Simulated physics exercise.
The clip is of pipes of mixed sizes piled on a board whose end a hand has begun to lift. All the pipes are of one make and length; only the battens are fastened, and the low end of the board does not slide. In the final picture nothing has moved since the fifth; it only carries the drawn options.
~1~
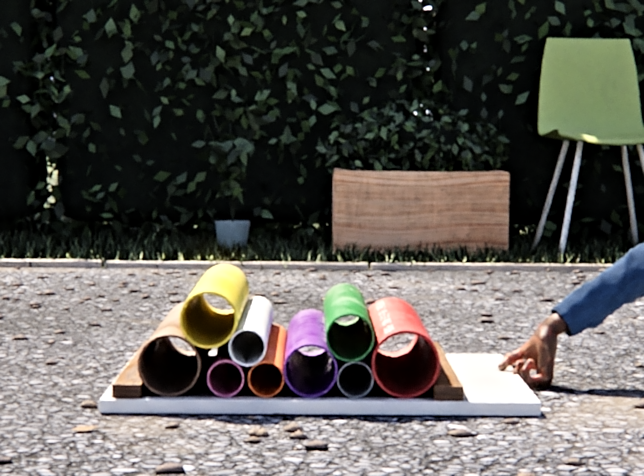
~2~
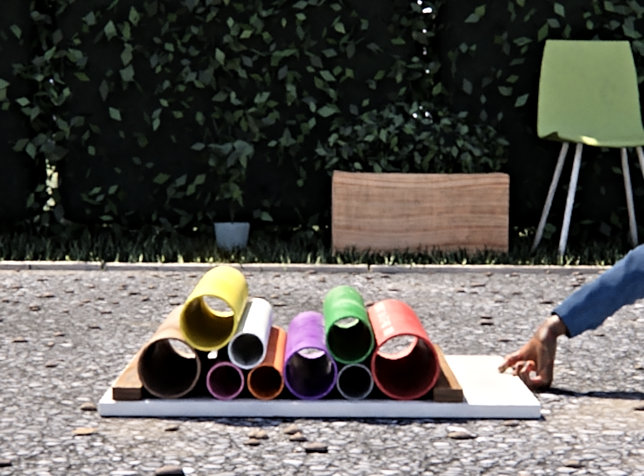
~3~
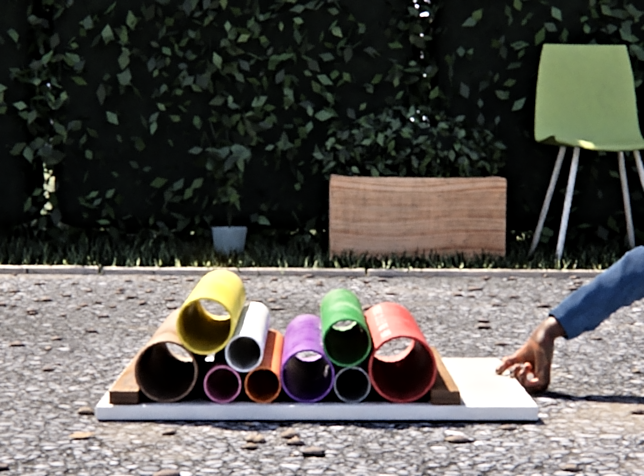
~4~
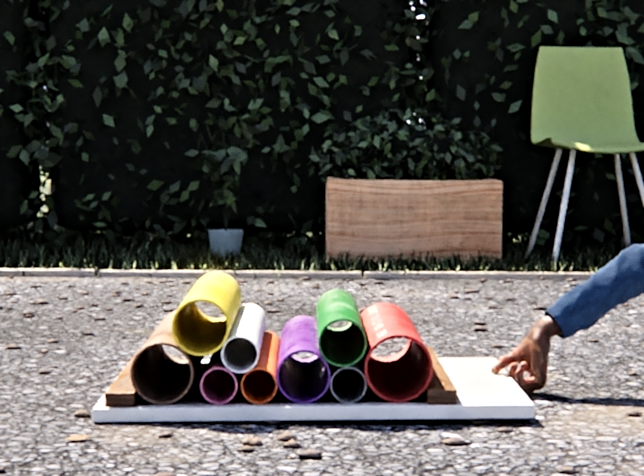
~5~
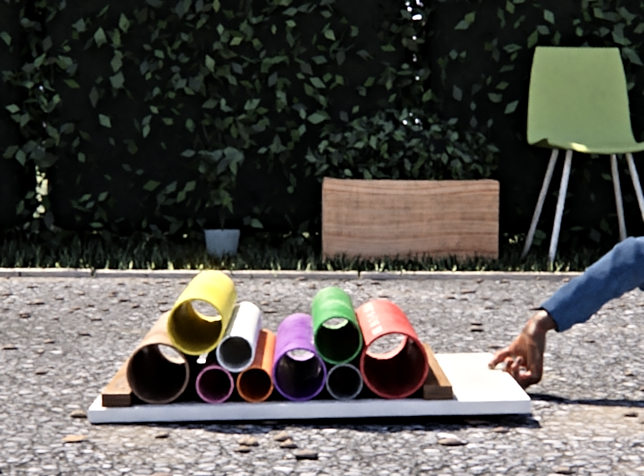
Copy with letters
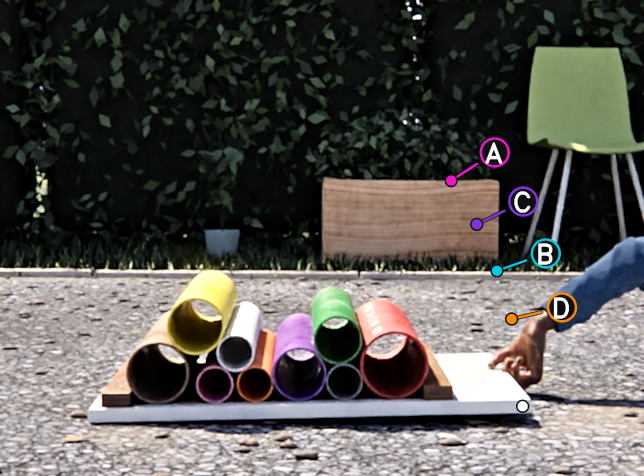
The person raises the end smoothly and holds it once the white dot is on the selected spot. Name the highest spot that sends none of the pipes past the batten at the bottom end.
The last mark within the limit is C.
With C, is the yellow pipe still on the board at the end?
The yellow pipe: Yes.
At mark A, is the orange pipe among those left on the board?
The orange pipe: Yes.
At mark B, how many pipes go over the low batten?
It comes to none.
On the marked copy, A at (451, 181); B at (497, 271); C at (477, 224); D at (512, 319); the white dot at (522, 406).
With C. Early on, board at 16°.
Further on, board at 27°.
At the end, board at 27°, none over the low batten.
As for the rest, A one over the low batten (yellow); B none over the low batten; D none over the low batten.
